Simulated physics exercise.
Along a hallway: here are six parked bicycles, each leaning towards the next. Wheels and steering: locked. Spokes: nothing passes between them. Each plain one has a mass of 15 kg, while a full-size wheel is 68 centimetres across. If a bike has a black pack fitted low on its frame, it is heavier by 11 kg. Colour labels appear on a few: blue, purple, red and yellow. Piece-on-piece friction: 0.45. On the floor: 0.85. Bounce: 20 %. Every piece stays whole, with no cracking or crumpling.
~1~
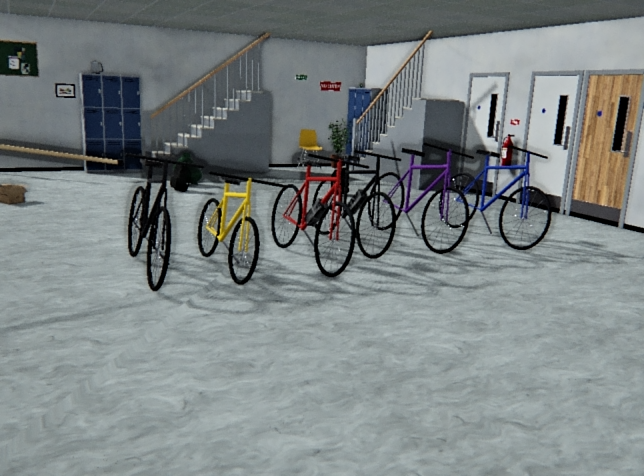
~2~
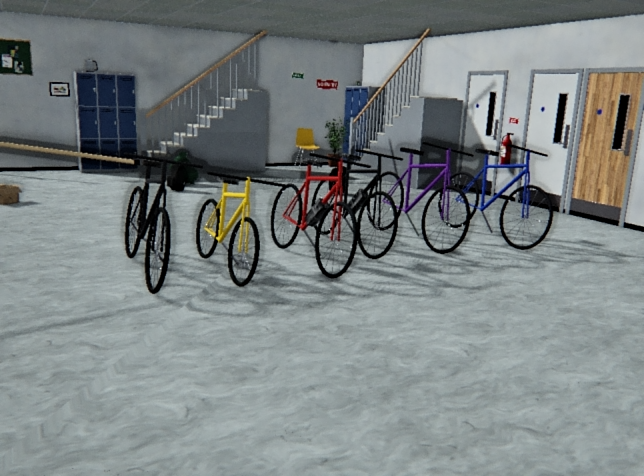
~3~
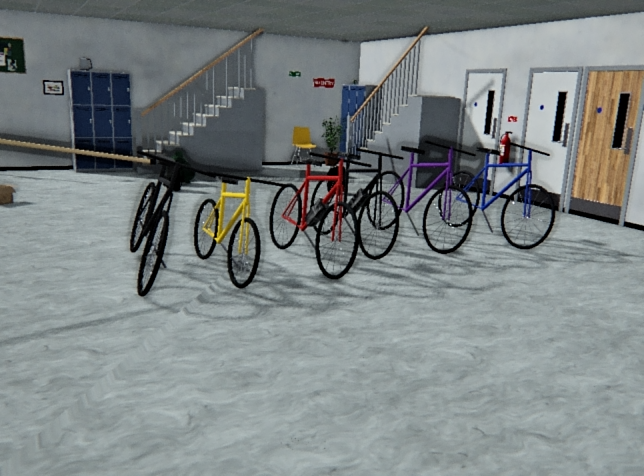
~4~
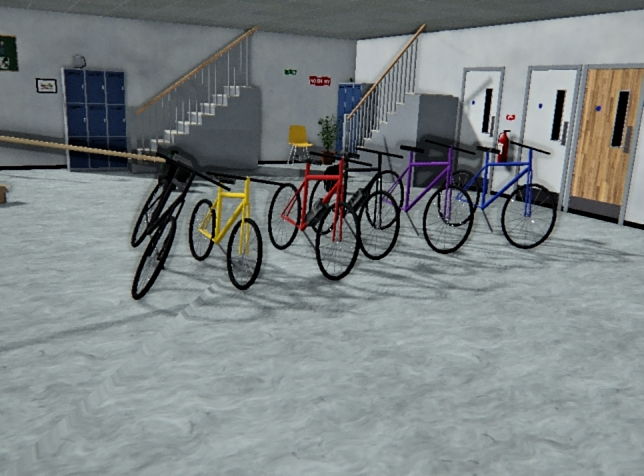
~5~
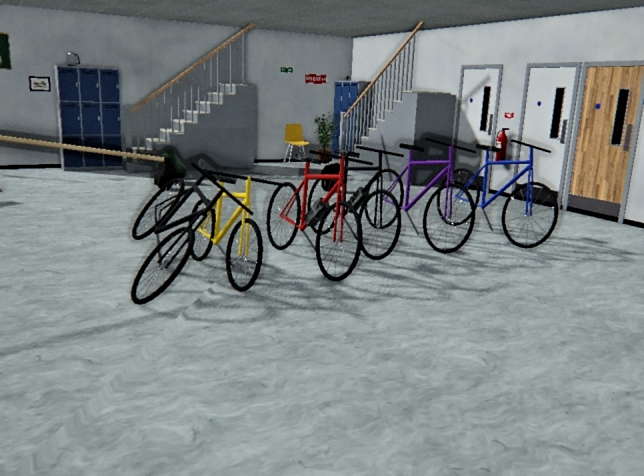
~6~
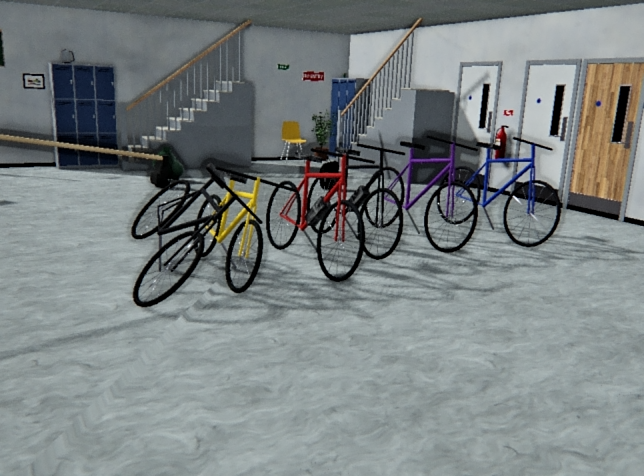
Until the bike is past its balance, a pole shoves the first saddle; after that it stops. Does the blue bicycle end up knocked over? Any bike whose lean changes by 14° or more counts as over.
Yes.
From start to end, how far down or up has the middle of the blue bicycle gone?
Roughly 25 centimetres lower.
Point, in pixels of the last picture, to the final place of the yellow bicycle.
It settles close to (276, 241) in the last view.
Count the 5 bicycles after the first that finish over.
Count: 5.
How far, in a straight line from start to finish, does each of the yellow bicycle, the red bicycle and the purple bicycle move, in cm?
Yellow 50 cm, red 60 cm, purple 60 cm.
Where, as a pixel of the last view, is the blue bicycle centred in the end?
In the last picture it comes to a stop at about (540, 206).
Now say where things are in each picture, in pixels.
In the first picture (pixels give the middle of a visible side; the camera moves round a little), pole end (120, 163) 14 cm from the first bicycle; blue bicycle (474, 186); yellow bicycle (260, 238); red bicycle (282, 202); none of the others has stirred.
The second picture shows pole end (136, 163) pushing; blue bicycle (474, 186).
The third picture shows pole end (153, 162) pushing; blue bicycle (475, 185); none of the others has stirred.
The fourth picture shows pole end pushing; blue bicycle (475, 184); none of the others has stirred.
The fifth picture shows pole end (167, 160) stopped; blue bicycle (475, 183); none of the others has stirred.
The sixth picture shows pole end (165, 159) stopped; blue bicycle (477, 181); yellow bicycle (263, 245) 6° from how it stood; purple bicycle (393, 182); one has shifted.
Then, 0.58 s past the last view, 1 of the 5 other bicycles over; blue bicycle unmoved; yellow bicycle 40° from how it stood.
Then, 1.52 s past the last view, 3 of the 5 other bicycles over; blue bicycle unmoved; yellow bicycle 64° from how it stood.
Then, 2.30 s past the last view, 5 of the 5 other bicycles over; blue bicycle 45° from how it stood; red bicycle 69° from how it stood.
In the end, 5 of the 5 other bicycles over; blue bicycle 72° from how it stood; red bicycle 69° from how it stood; purple bicycle 67° from how it stood. Not one is left standing. From the last view, middles, blue bicycle near (540, 206), red bicycle near (376, 229).
